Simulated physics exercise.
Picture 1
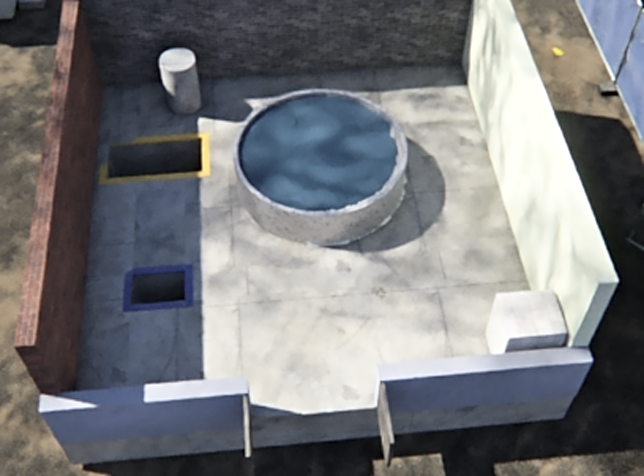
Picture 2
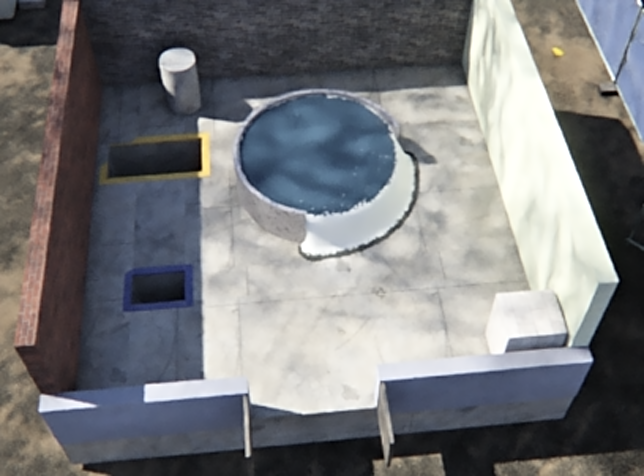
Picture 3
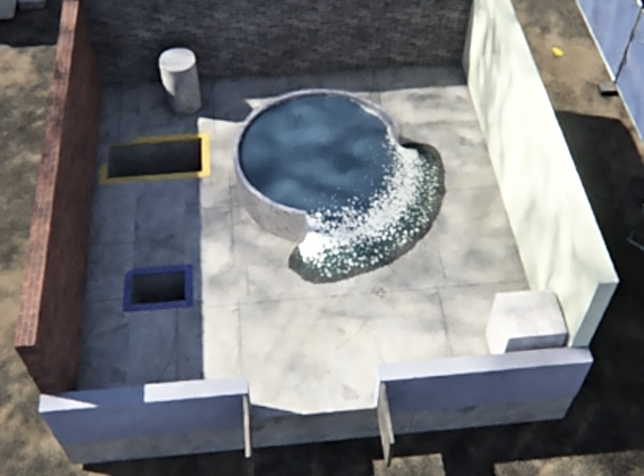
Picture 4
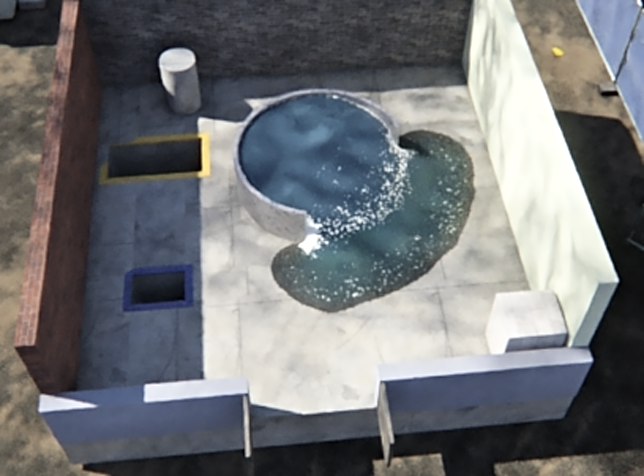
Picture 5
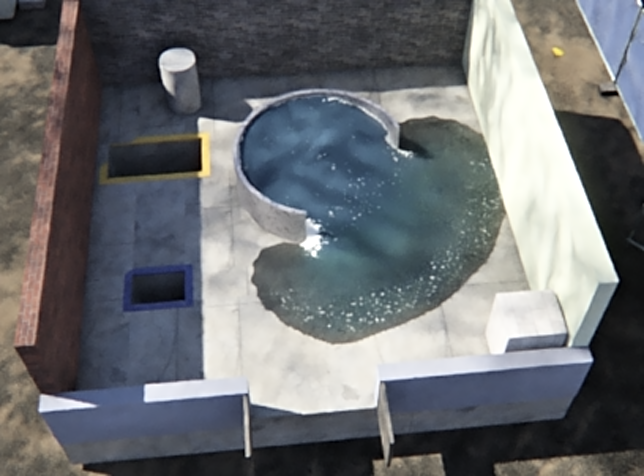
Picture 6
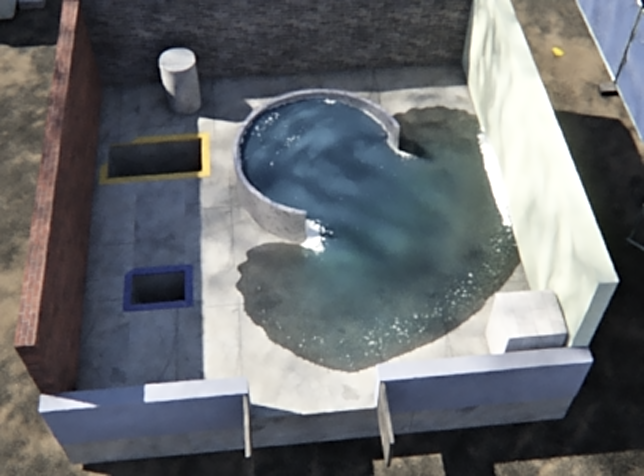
A round pool in a walled yard tearing open at its lower right side, water pouring out and spreading across the pale slab.
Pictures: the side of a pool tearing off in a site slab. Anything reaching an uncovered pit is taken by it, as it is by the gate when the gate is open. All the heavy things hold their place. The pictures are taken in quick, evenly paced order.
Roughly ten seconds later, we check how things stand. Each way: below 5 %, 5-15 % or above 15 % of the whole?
The gate gets a big share of it - past fifteen per cent; the blue pit gets a middling share of it - five to fifteen per cent; the yellow pit gets a middling share of it - five to fifteen per cent.
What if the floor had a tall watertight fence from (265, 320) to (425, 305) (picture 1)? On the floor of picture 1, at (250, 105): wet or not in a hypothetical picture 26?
Untouched.
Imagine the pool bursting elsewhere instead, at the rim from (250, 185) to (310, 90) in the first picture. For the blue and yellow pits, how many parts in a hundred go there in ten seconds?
Blue 4 %, yellow 60 %.
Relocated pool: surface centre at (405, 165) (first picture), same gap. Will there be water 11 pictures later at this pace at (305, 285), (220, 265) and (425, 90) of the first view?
In sequence: Unflooded, next unflooded, then inundated.
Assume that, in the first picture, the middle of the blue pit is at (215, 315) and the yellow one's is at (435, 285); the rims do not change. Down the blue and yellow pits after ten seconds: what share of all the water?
The blue pit takes 2 per cent, and the yellow pit takes 60 per cent.
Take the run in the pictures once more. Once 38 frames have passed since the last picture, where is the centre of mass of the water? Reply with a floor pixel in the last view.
I'd put my finger on (342, 237).
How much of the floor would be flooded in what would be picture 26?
55 %, roughly.
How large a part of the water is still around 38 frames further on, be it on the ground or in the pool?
Near 84 percent, give or take.
A moment on, water covers 40 % of the floor; the gate 1 %, the blue pit 0 %, the yellow pit 0 %.
Next, water covers 40 % of the floor; the gate 3 %, the blue pit 0 %, the yellow pit 0 %.
Then, water covers 55 % of the floor; the gate 7 %, the blue pit 0 %, the yellow pit 0 %.
Later, water covers 90 % of the floor; the gate 13 %, the blue pit 2 %, the yellow pit 0 %.
In the end, water covers 100 % of the floor; the gate 17 %, the blue pit 10 %, the yellow pit 9 %.
